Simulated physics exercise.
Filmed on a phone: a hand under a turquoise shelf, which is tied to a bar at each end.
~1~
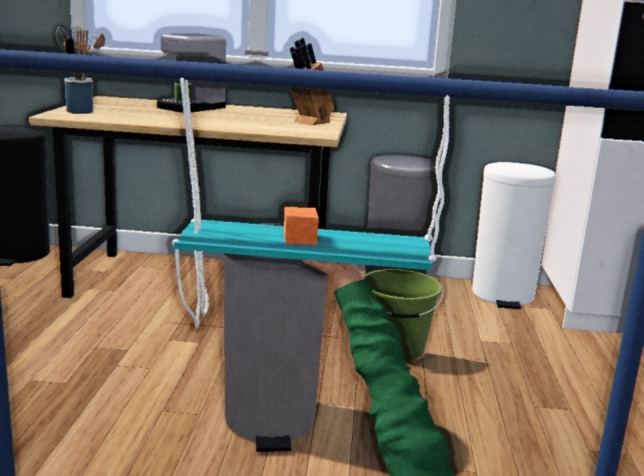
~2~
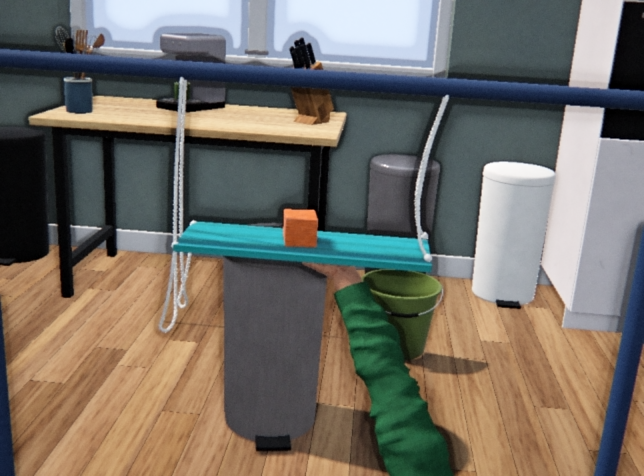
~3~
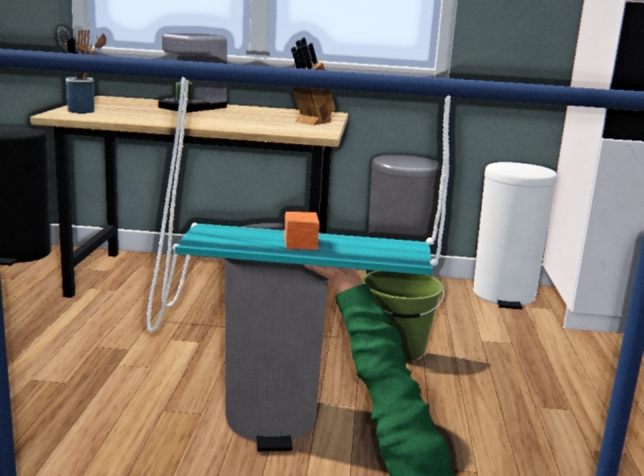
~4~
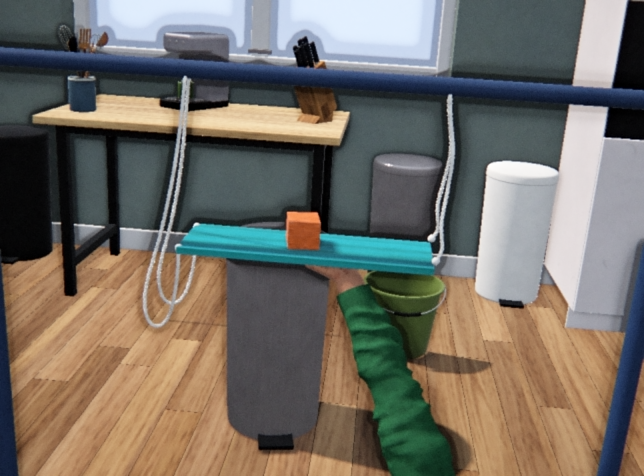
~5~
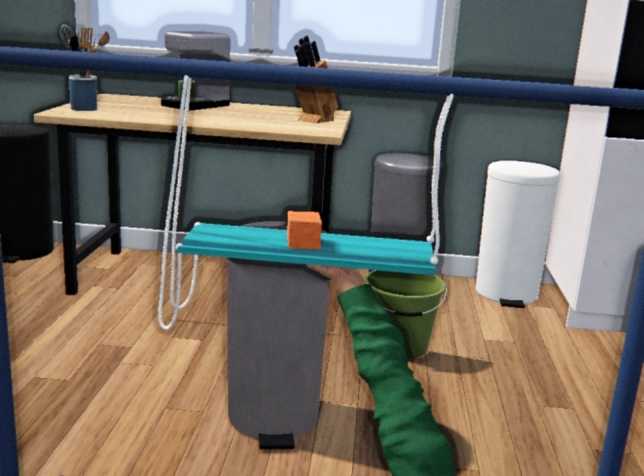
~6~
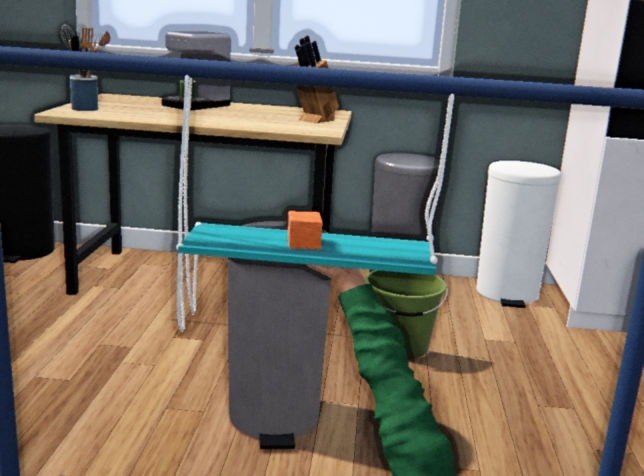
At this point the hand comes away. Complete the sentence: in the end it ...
In the end it has gone off the left.
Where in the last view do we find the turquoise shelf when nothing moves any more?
Its centre ends up at (361, 337).
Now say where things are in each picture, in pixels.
In the first picture, orange block (301, 226); turquoise shelf (301, 256).
In the second picture, orange block (300, 228).
In the third picture, orange block (302, 231).
In the fourth picture, orange block (303, 230); turquoise shelf (304, 261).
In the fifth picture, orange block (304, 230).
In the sixth picture, orange block (305, 230); turquoise shelf (305, 261); left strings slack, hanging in a loop; right strings almost straight.
Then, 0.78 s later than the last view, board tipped 44° down to the left; block on the floor.
Then, 1.40 s later than the last view, board tipped 48° down to the left; block on the floor.
Finally, board tipped 48° down to the left; block on the floor. The orange block drops leftwards.
